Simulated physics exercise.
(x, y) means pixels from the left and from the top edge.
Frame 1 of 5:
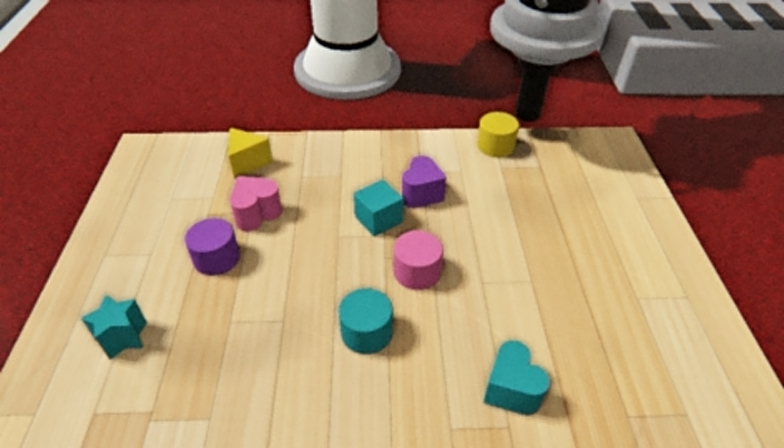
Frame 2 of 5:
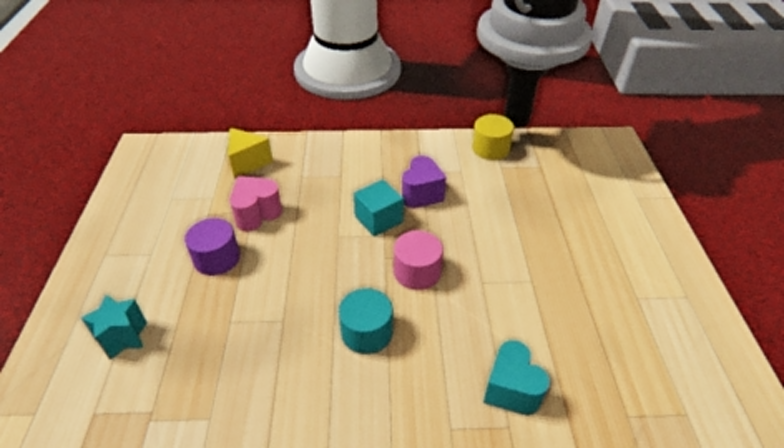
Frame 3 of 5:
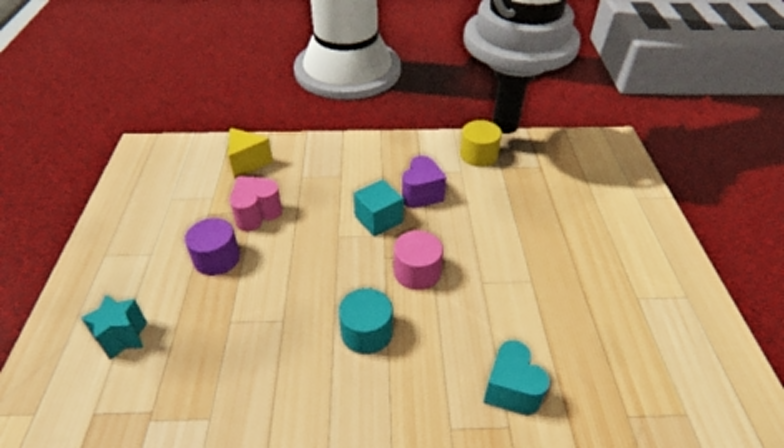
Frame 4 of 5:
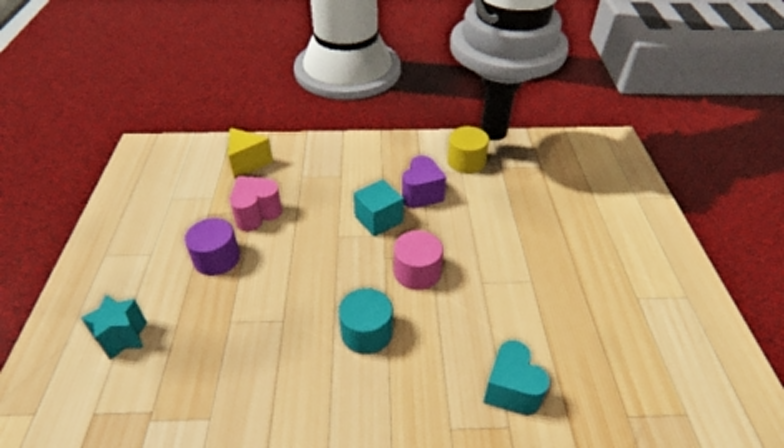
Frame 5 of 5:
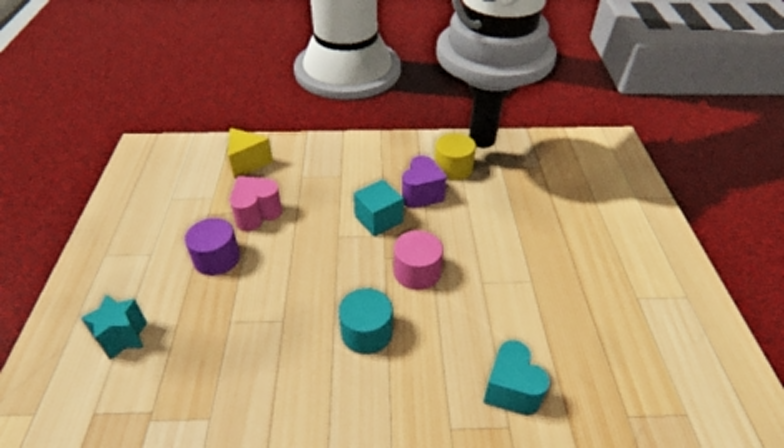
A black rod on a robotic arm pushes the yellow disc left and slightly toward the viewer, bringing it beside the purple heart block, while the turquoise, pink, purple and yellow blocks elsewhere on the wooden board stay still.
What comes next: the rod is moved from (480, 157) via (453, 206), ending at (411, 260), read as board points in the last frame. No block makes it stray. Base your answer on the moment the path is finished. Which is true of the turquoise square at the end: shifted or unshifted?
The push misses it.
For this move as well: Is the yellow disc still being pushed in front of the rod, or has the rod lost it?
No longer ahead of the rod.
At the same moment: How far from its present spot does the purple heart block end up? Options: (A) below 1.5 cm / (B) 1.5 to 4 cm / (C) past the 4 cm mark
The answer is B.
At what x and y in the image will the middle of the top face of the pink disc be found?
It will end up at (410, 267).
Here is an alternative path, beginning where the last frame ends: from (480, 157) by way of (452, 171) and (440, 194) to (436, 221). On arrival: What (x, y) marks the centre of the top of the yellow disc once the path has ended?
Pixel (409, 156).
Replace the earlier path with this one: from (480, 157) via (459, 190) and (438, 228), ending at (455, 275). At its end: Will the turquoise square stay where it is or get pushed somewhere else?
That block stands still.
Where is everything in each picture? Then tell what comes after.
The first picture shows rod tip (528, 116); block tops, turquoise square (378, 195); pink disc (419, 247); purple heart block (423, 170); yellow disc (500, 122).
The second picture shows rod (516, 121); yellow disc (495, 125).
The third picture shows rod (505, 127); yellow disc (482, 131).
The fourth picture shows rod (494, 134); yellow disc (469, 138).
The fifth picture shows rod (482, 141); turquoise square (378, 195); pink disc (419, 247); purple heart block (423, 170); yellow disc (456, 144).
On the path given first. One third of the way, rod (466, 173); purple heart block (406, 175), turned 35° anticlockwise; yellow disc (432, 157).
Two thirds of the way, rod (442, 207); purple heart block (406, 175), turned 35° anticlockwise; yellow disc (432, 157).
At the end, rod (412, 243); turquoise square in place; pink disc (410, 267); purple heart block (406, 175), turned 35° anticlockwise; yellow disc (432, 157).
